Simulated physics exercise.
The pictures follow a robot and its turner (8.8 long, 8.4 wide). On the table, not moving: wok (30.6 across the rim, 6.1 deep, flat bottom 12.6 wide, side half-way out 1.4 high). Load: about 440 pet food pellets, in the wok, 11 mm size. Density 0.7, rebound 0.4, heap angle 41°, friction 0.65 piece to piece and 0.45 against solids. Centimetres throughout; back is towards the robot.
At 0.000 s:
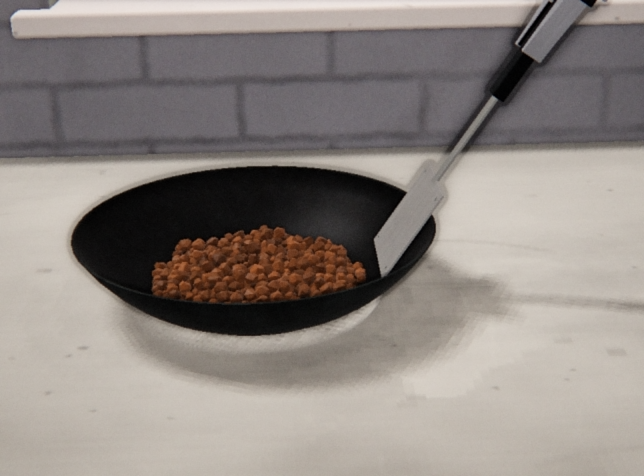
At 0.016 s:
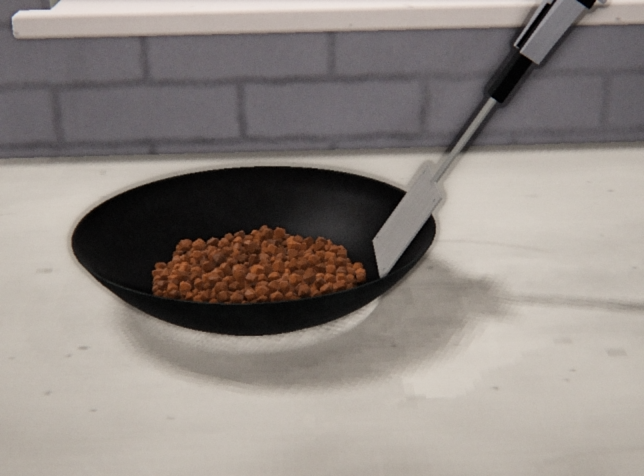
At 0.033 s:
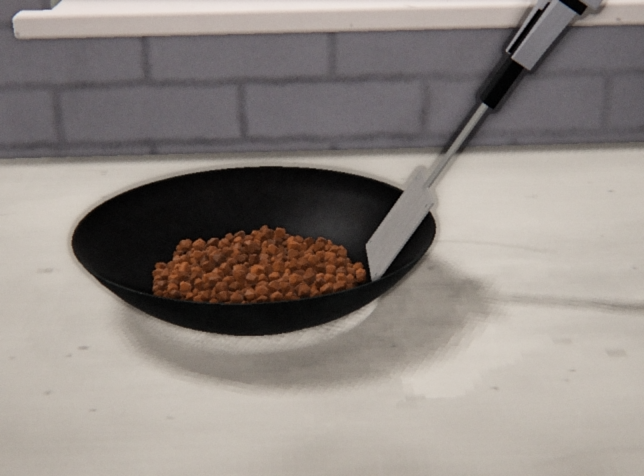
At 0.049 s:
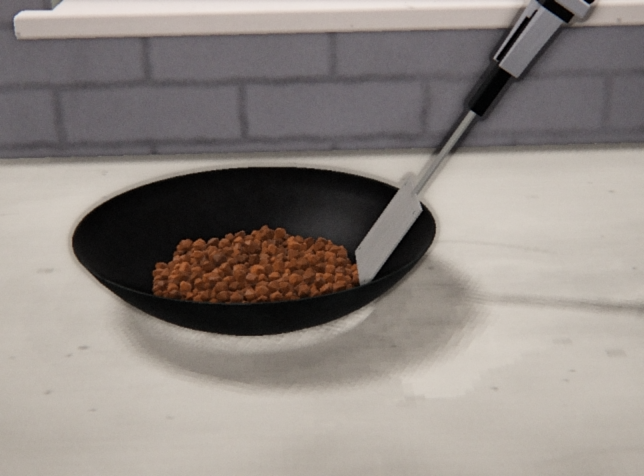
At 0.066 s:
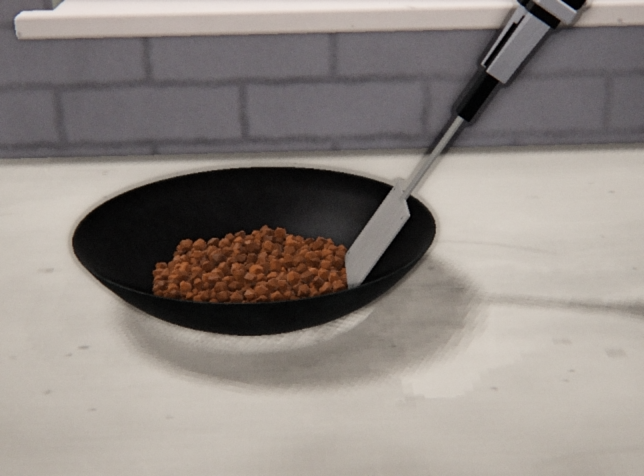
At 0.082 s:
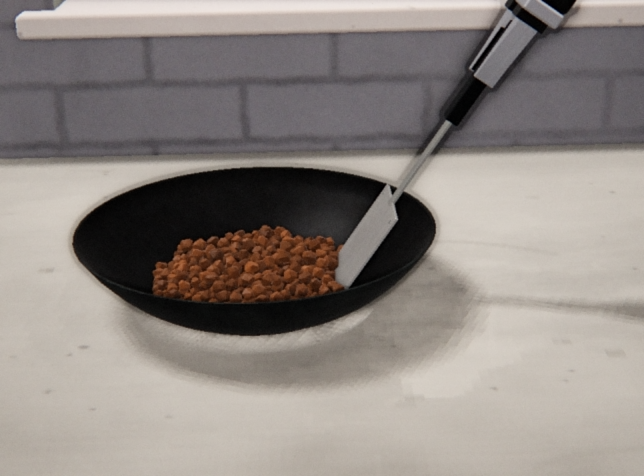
On a pale countertop, a robot-held grey turner slides slowly left inside a black wok, pressing against a heap of brown pellets.
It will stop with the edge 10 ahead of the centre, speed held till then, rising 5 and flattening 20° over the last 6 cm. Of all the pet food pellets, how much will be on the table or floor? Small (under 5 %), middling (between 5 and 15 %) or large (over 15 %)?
On the table or floor the share is middling, between 5 and 15 %.
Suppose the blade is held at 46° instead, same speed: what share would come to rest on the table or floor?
It would be near 5 per cent.
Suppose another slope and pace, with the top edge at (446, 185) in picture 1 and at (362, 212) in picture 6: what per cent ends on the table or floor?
About 25 per cent.
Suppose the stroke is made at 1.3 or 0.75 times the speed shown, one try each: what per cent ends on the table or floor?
Some 10 and 0 per cent.
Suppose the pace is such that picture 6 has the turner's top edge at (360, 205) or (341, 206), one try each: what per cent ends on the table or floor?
About 20 and 25 per cent.
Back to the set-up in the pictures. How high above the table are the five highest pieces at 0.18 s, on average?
Some 4 cm.
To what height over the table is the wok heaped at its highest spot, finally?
Roughly 6.5 cm.
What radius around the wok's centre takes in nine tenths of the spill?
Some 30 cm.
By 0.18 s, sloping 56°, highest piece 4 above the table; 444 in the wok.
By 0.29 s, sloping 51°, highest piece 7 above the table; 444 in the wok.
By 0.54 s, sloping 36°, highest piece 7 above the table; 413 in the wok, 27 on the table or floor, 4 on the blade or in flight.
By 1.59 s, sloping 36°, highest piece 7 above the table; 413 in the wok, 31 on the table or floor.
Final count, 413 in the wok, 31 on the table or floor. That is 7 % on the table or floor.
